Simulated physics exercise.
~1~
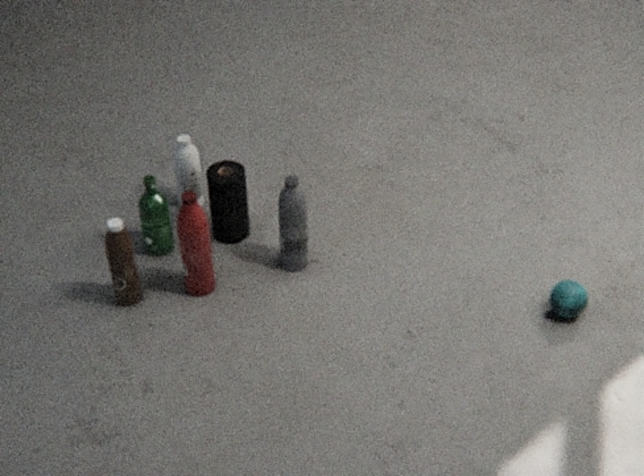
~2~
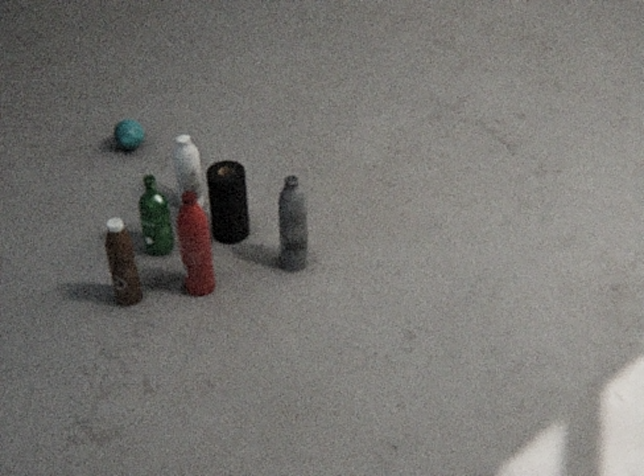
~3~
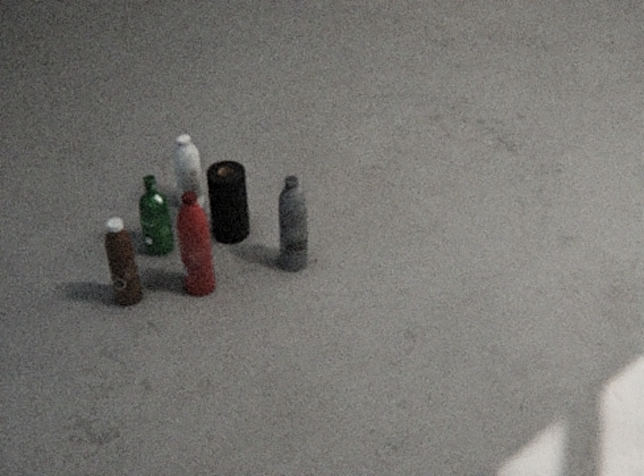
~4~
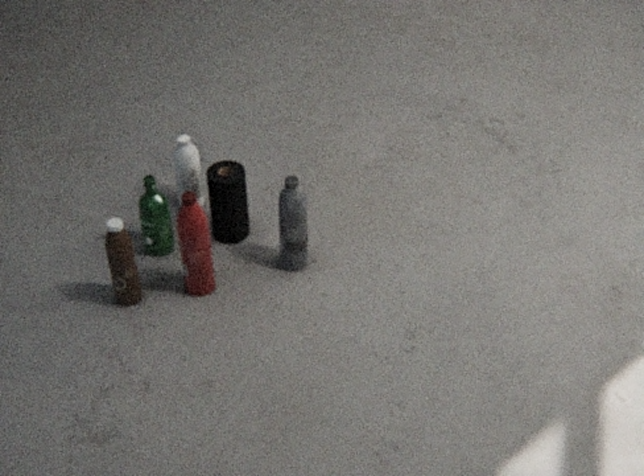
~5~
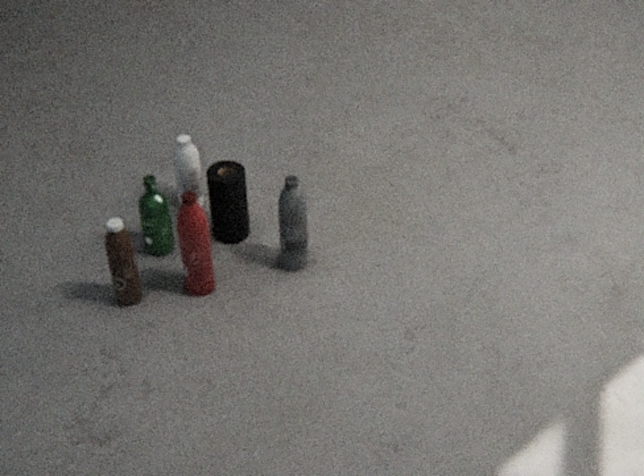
On a grey floor, a turquoise ball passing leftward behind five bottles and a black roll, then leaving view, all still standing.
